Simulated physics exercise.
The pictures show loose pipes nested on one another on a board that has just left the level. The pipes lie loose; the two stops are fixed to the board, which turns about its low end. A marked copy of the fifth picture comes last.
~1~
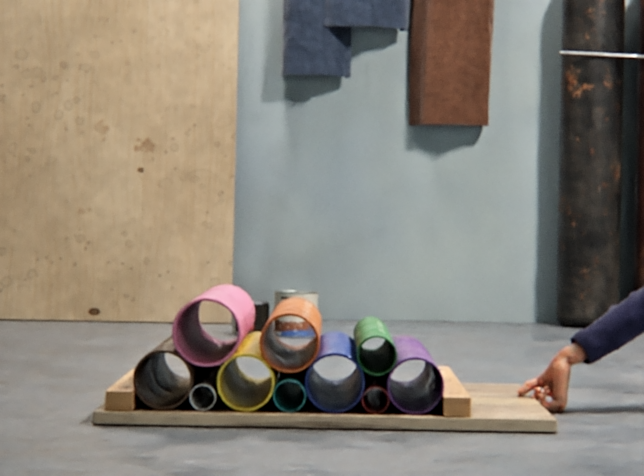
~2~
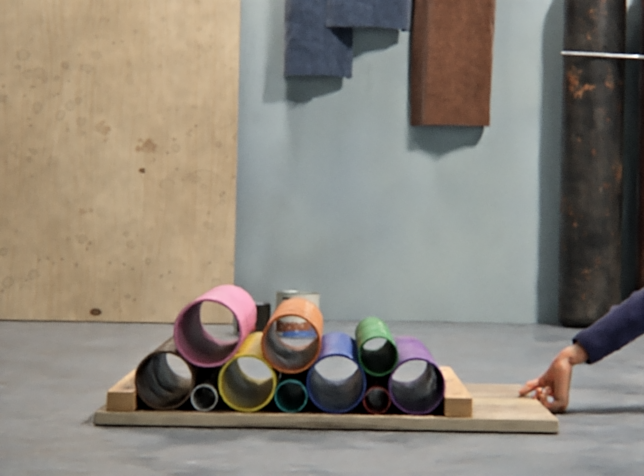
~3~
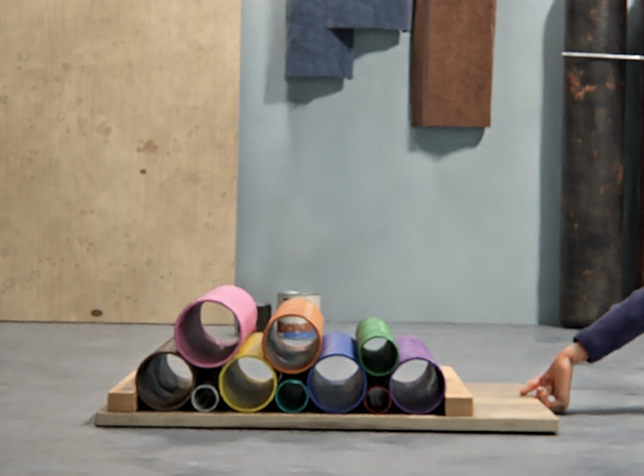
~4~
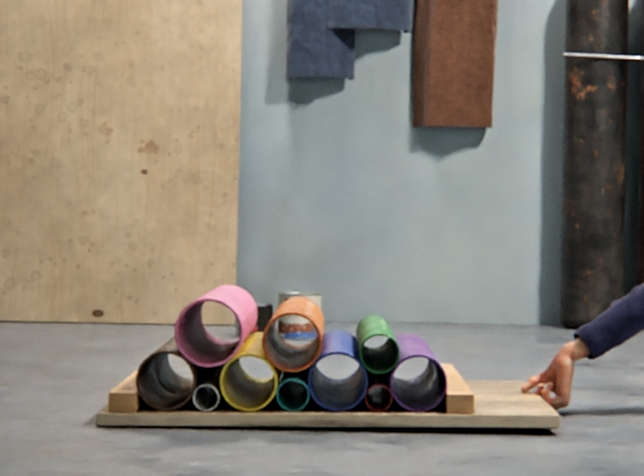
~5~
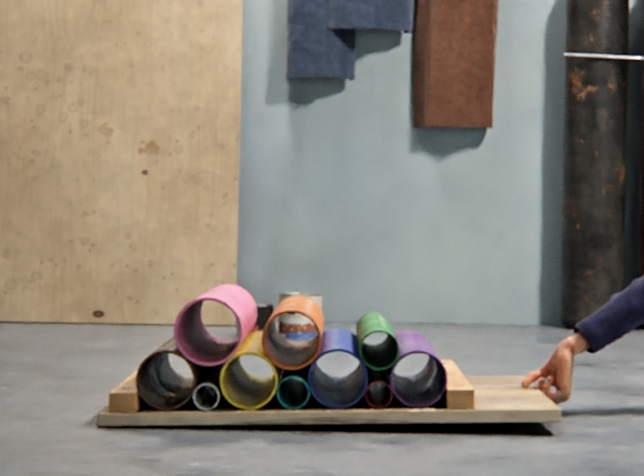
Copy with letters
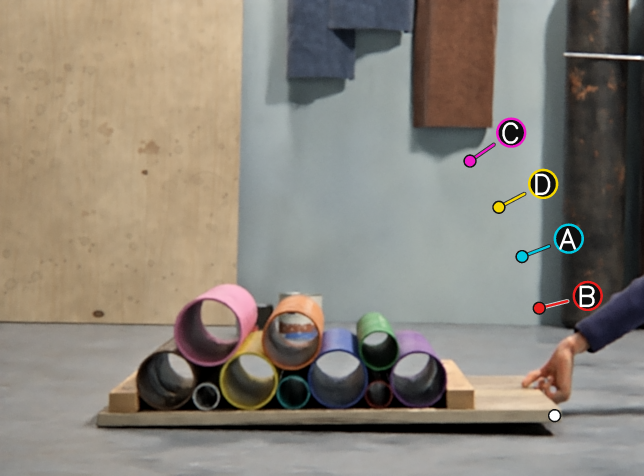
On a grey studio floor, a hand at right slightly lifting a wooden board's end, the stacked colourful pipes barely shifting.
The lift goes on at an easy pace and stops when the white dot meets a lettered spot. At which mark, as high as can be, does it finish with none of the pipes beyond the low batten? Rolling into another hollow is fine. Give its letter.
Lift it to C and no more.
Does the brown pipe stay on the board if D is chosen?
The brown pipe: Yes.
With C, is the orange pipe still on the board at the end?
The orange pipe: Yes.
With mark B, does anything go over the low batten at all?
At B: No.
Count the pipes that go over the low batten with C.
At C the number is none.
On the marked copy, A at (522, 257); B at (539, 308); C at (470, 161); D at (499, 207); the white dot at (555, 415).
Following C. Soon after the start, board at 20°.
Later, board at 36°.
In the end, board at 36°, none over the low batten.
As for the rest, A none over the low batten; B none over the low batten; D none over the low batten.
